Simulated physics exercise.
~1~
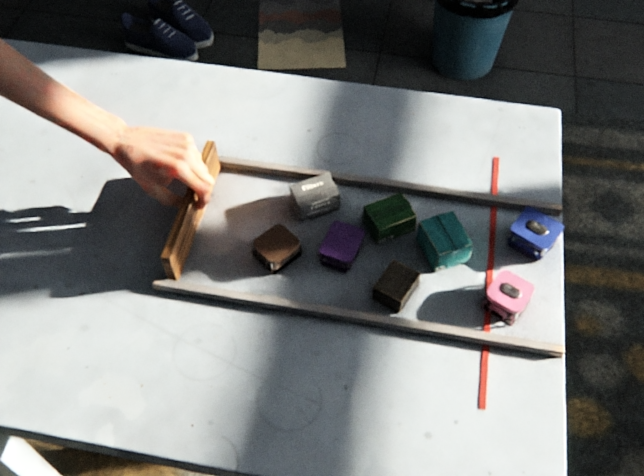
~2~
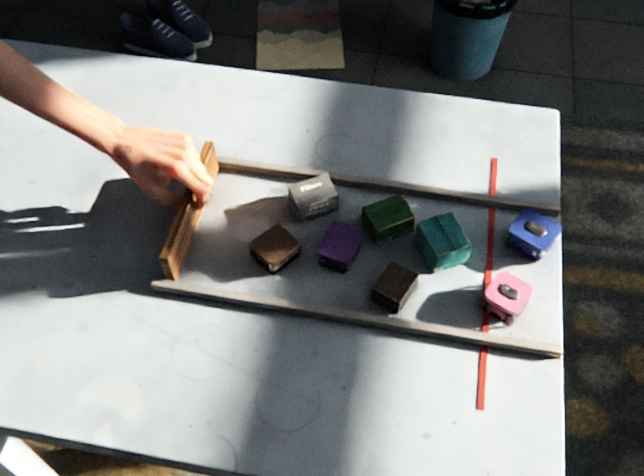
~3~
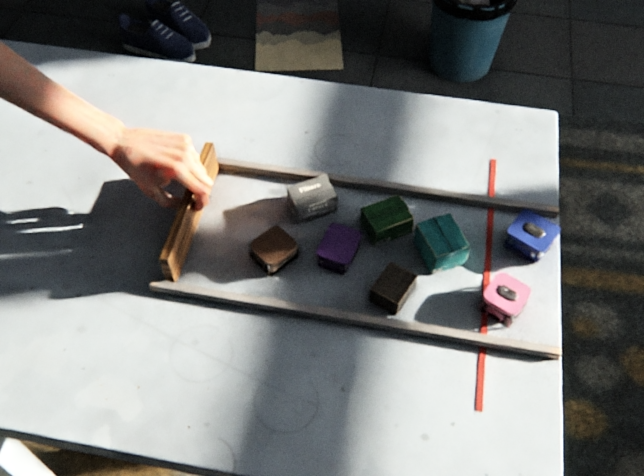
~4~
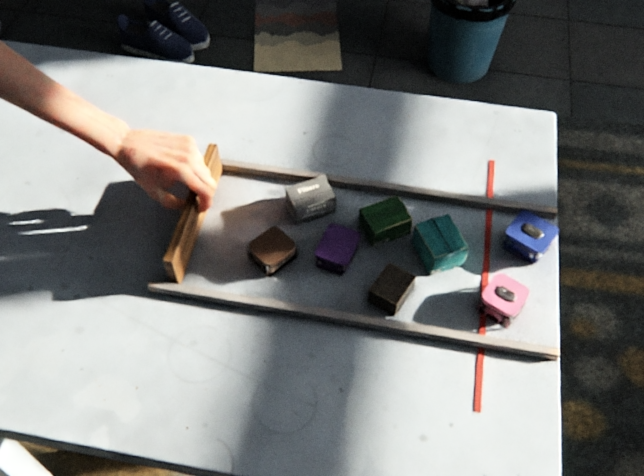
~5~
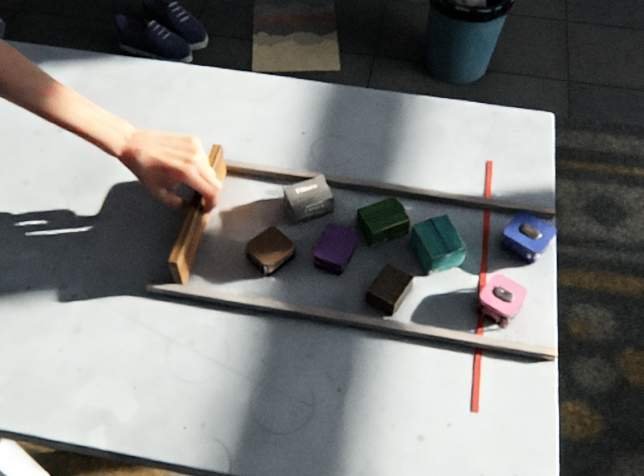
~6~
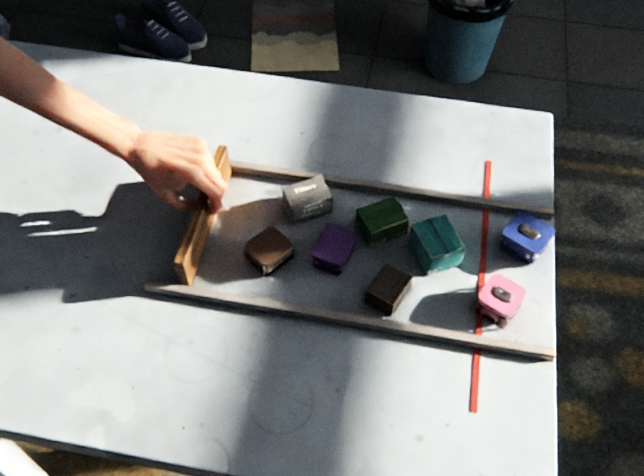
To begin with, a hand grips a wooden board at the left end of two rails, with eight small coloured objects scattered between them and a red strip crossing near the right. The hand then slides the board slightly to the right, while the objects stay in their scattered arrangement, untouched by it.
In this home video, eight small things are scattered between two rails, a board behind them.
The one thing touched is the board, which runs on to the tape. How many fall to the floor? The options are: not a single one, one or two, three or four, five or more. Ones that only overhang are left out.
Answer: One or two.
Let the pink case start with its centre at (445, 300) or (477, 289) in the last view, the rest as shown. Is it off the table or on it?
The pink case stays put at the first spot and stays put at the second.
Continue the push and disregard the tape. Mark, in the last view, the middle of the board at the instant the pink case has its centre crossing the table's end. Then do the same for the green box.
Roughly (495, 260); for the second one, roughly (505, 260).
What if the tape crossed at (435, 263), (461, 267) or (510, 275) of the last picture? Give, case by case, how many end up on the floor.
0, 0, 5.
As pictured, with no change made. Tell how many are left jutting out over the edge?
Overhang count: 1.
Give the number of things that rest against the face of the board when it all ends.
Contact count: 3.
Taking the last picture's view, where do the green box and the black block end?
First (535, 231), then (502, 322).
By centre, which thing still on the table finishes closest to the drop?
It's the pink case.
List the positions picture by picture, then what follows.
The first picture shows blue case (534, 235); pink case (508, 297); turquoise box (444, 242); board (193, 209); tape (491, 267).
The second picture shows pink case (506, 298); green box (388, 219).
The third picture shows turquoise box (441, 244); grey box (312, 200).
The fourth picture shows blue case (529, 238); purple case (338, 249).
The fifth picture shows pink case (501, 300); board (200, 213).
The sixth picture shows blue case (526, 238); pink case (499, 301); turquoise box (436, 245); board (205, 213); tape (483, 270).
A little later, none off yet; blue case at rest near (526, 238); pink case at rest near (499, 301); turquoise box at rest near (436, 245).
Next, none off yet; blue case at rest near (526, 238); pink case at rest near (499, 301); turquoise box shifted a little near (461, 253).
Later still, none off yet; blue case shifted a little near (537, 232); pink case shifted a little near (515, 309); turquoise box shifted well along near (532, 268).
When it is over, the number that fall off is one or two; down, turquoise box and blue case.
